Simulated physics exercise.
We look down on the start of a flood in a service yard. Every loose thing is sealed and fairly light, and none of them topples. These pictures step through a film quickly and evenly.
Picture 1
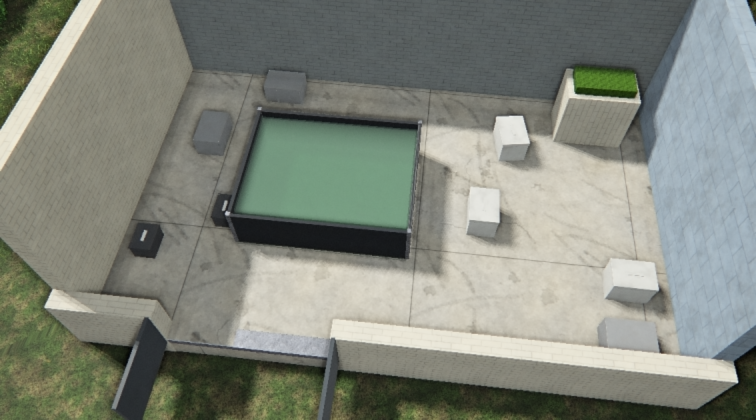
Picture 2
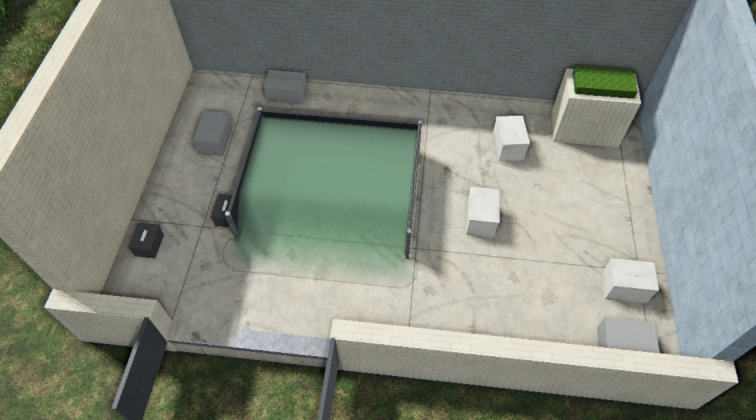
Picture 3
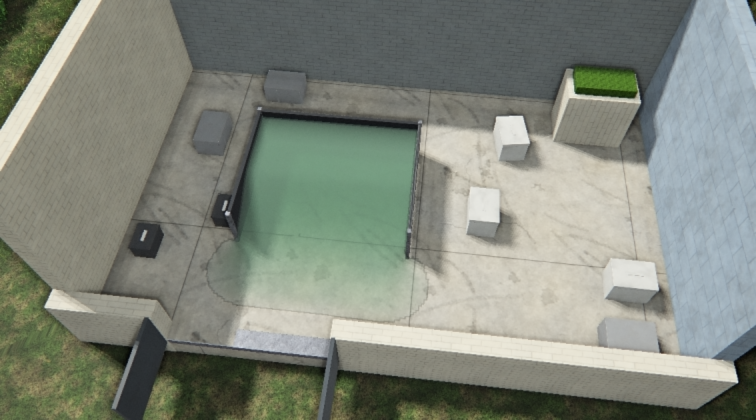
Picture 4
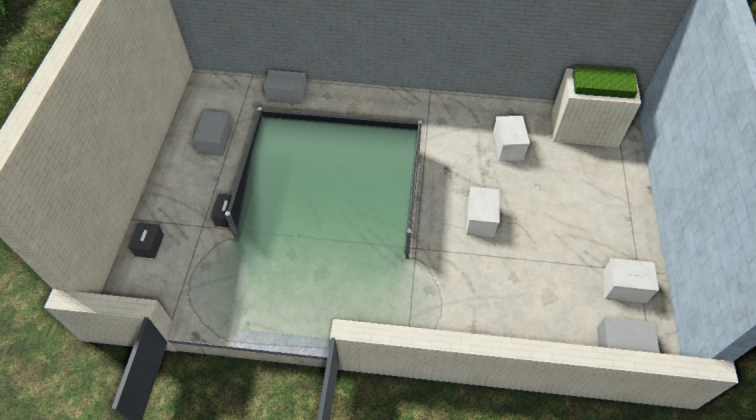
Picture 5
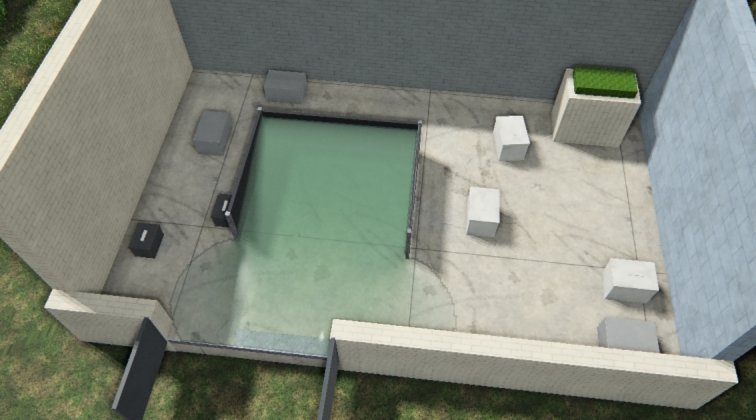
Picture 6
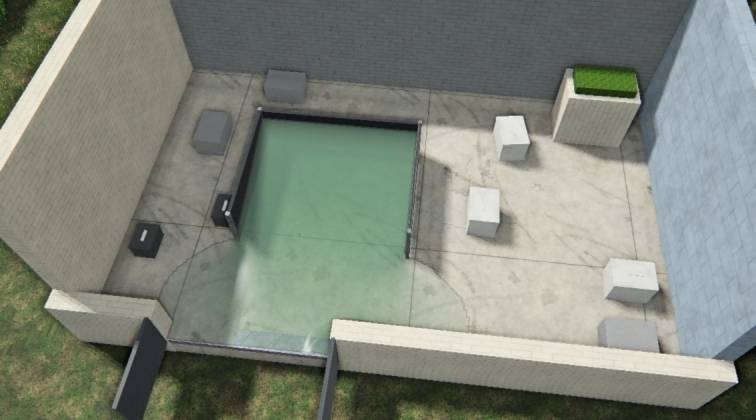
Green water pours from the open front of a dark tank and spreads across the yard.
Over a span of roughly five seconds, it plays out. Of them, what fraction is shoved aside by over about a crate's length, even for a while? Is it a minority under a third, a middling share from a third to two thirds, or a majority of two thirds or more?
The things swept well aside make up a smaller part than a third.
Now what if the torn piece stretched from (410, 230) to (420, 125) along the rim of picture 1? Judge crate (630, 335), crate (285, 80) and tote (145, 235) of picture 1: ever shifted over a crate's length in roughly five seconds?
Got that far, never got that far, never got that far.
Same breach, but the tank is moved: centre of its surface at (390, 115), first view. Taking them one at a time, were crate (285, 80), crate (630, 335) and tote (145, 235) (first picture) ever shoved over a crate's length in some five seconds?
Well, the first one didn't get far, the second got driven a long way, and the third didn't get far.
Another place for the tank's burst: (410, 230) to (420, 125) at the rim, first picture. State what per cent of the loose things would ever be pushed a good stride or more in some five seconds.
It comes to some 50 per cent.
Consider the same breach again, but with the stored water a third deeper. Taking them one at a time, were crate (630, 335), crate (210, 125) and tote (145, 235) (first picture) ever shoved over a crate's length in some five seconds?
Going through them, I'd say got there, then never got there, then never got there.
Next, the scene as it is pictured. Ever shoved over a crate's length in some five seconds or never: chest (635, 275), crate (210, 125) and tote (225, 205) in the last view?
Item one went the distance, item two stayed under the mark, item three stayed under the mark.
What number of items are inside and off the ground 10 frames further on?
It works out to 0.
A moment on, 0 of 8 are well off their spots; 0 afloat.
Next, 0 of 8 are well off their spots; 0 afloat.
Later, 1 of 8 are well off their spots; 1 afloat.
In the end, 2 of 8 are well off their spots, and 2 have been at some point; 1 afloat.
